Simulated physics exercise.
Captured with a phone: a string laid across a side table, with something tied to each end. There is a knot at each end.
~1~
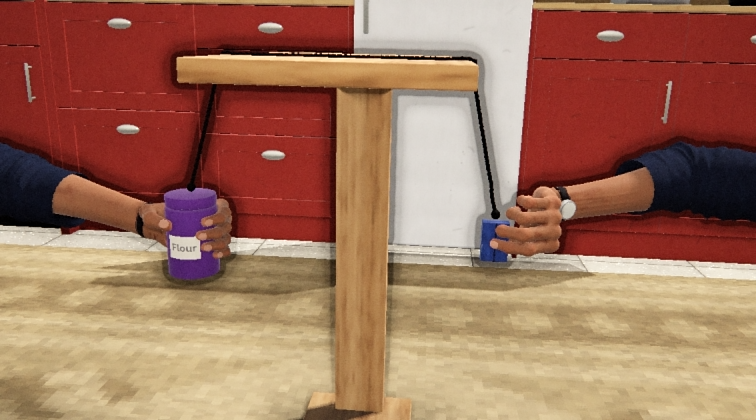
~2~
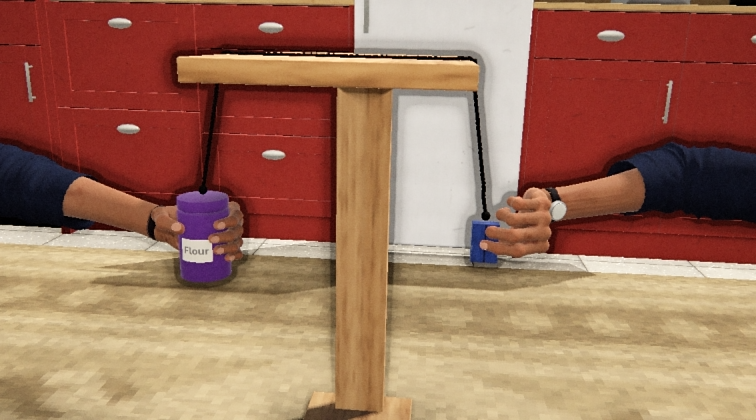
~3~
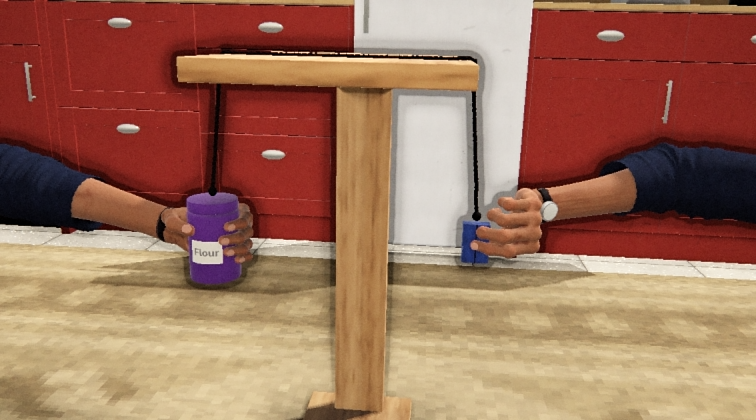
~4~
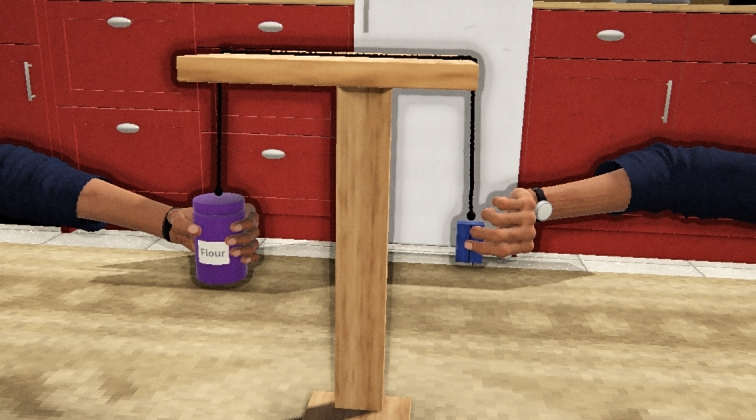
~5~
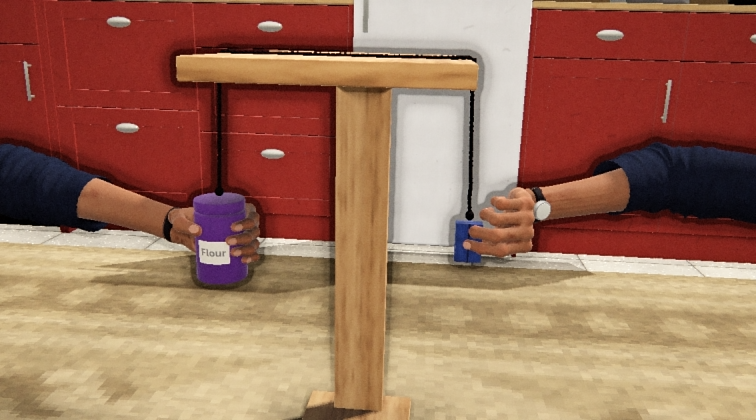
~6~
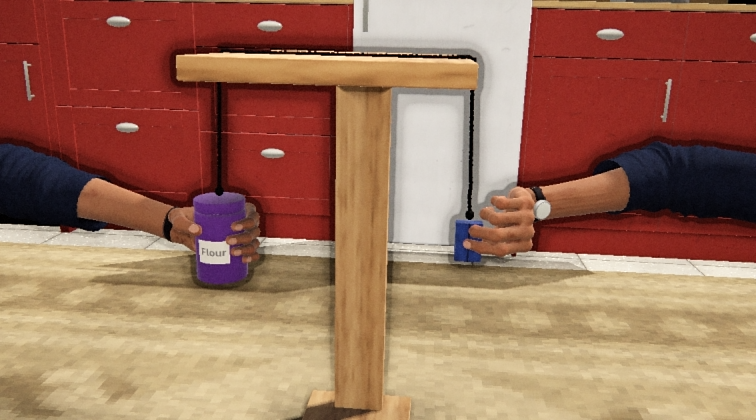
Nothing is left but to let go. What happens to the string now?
The string moves off to the left.
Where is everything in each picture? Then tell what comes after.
In the first picture, left jar (193, 232); right matchbox (494, 241); string over the top (355, 57).
In the second picture, left jar (204, 236); right matchbox (484, 242).
In the third picture, left jar (214, 237); right matchbox (475, 242).
In the fourth picture, left jar (220, 238); right matchbox (470, 242).
In the fifth picture, left jar (221, 238); right matchbox (468, 242).
In the sixth picture, left jar (221, 237); right matchbox (468, 241); string over the top (355, 55).
Then, 0.28 s later than the last view, left jar lower near (227, 362); right matchbox higher near (497, 65).
Then, 0.58 s later than the last view, left jar down on the floor; right matchbox down on the floor.
Finally, left jar down on the floor; right matchbox down on the floor. The string goes down on the left.
